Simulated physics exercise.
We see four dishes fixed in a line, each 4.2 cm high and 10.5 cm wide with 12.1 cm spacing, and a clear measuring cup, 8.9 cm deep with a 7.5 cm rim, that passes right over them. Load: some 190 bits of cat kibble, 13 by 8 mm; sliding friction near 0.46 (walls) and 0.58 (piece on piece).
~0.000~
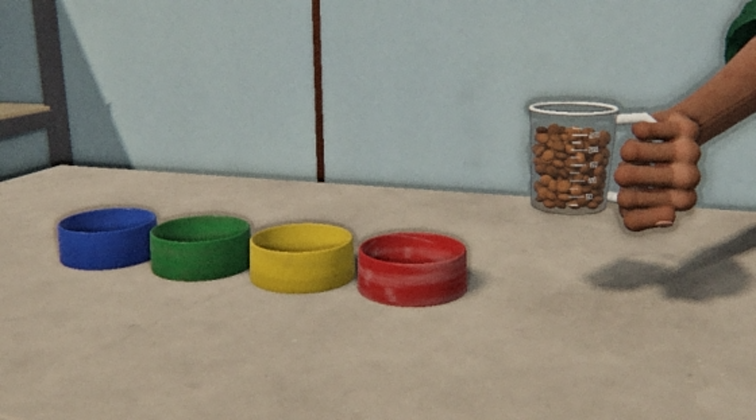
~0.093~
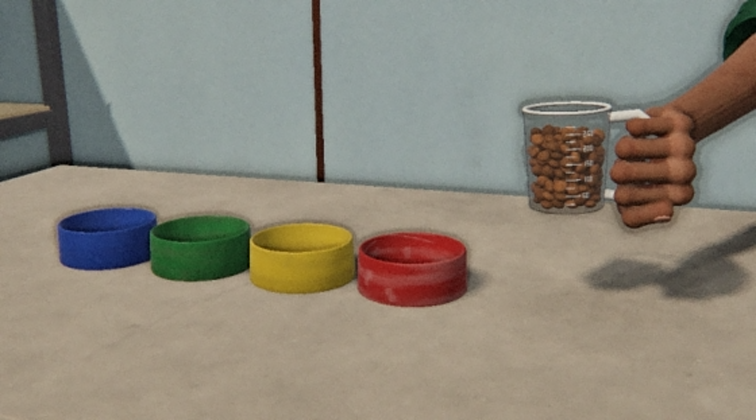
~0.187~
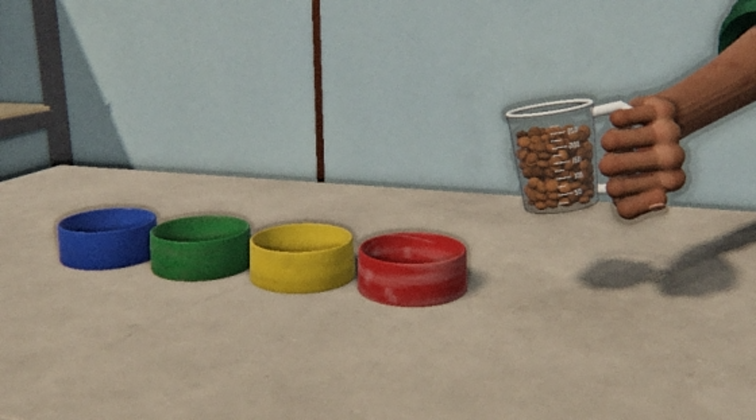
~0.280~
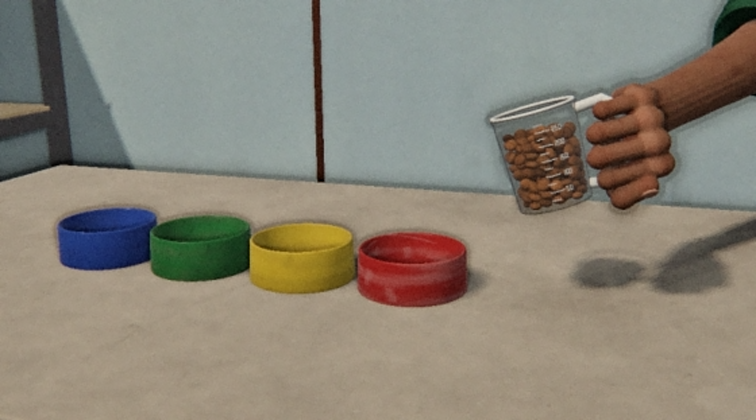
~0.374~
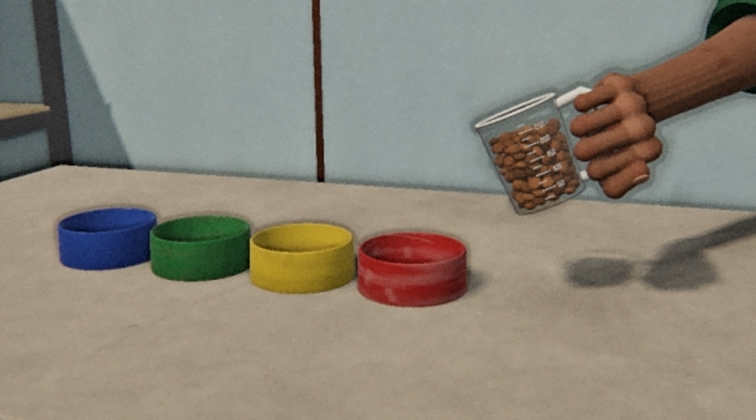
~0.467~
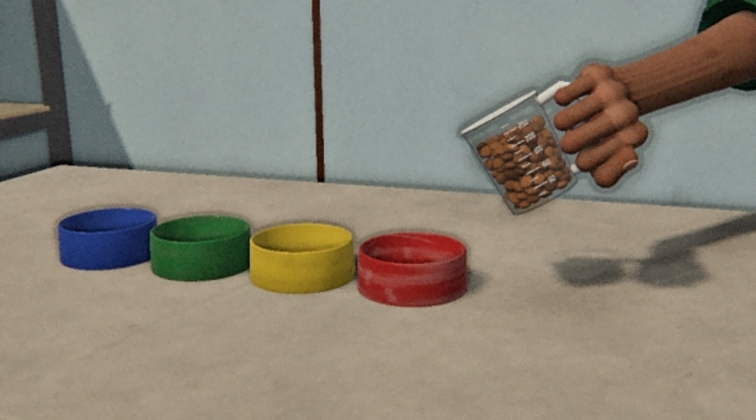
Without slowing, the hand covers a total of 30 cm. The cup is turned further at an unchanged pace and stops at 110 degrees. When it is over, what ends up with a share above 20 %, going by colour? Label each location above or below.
Labels - red: Below, blue: Below, green: Below, yellow: Above, counter: Below.
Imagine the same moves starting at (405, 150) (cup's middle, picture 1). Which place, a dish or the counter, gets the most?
Green.
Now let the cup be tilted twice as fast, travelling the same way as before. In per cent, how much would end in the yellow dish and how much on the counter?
Then yellow would get 20 and the counter 10.
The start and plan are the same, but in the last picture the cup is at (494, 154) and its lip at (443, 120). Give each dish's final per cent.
Red 0, blue 0, green 80, yellow 0.
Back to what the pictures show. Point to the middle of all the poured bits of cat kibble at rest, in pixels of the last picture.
Resting centre estimate: Around (297, 261).
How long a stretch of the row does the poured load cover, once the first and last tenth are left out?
About 11 cm.
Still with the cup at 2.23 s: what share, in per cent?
Reading: Approx. 20 %.
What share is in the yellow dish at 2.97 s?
Roughly 75 in a hundred.
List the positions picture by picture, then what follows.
Cup at (571, 158), tilt 0 degrees, lip at (531, 107), moved 0.0 cm; middle of the pieces at (569, 167); red dish at (412, 248); yellow dish at (302, 238); green dish at (201, 229); blue dish at (108, 220), in the first frame.
Cup at (566, 157), tilt 3 degrees, lip at (525, 109), moved 0.4 cm; middle of the pieces at (565, 167), in the second frame.
Cup at (555, 157), tilt 10 degrees, lip at (508, 114), moved 1.4 cm; middle of the pieces at (555, 167), in the third frame.
Cup at (544, 156), tilt 17 degrees, lip at (493, 120), moved 2.4 cm; middle of the pieces at (545, 166), in the fourth frame.
Cup at (533, 156), tilt 24 degrees, lip at (478, 126), moved 3.4 cm; middle of the pieces at (535, 165), in the fifth frame.
Cup at (522, 155), tilt 31 degrees, lip at (464, 132), moved 4.5 cm; middle of the pieces at (525, 164); red dish at (412, 248); yellow dish at (302, 238); green dish at (201, 229); blue dish at (108, 220). Its pace works out near 75 degrees a second; the hand travels 11 cm a second, in the sixth frame.
After 1.53 s, tilt 109 degrees; cup holds 80 %, yellow 5 %.
After 2.23 s, tilt 110 degrees; cup holds 20 %, red 5 %, yellow 70 %.
Then, at 2.97 s, tilt 110 degrees; cup holds 5 %, red 5 %, green 5 %, yellow 75 %.
At rest (3.8 s), red 5 %, blue 0 %, green 5 %, yellow 75 %, counter 15 %, cup 5 %.
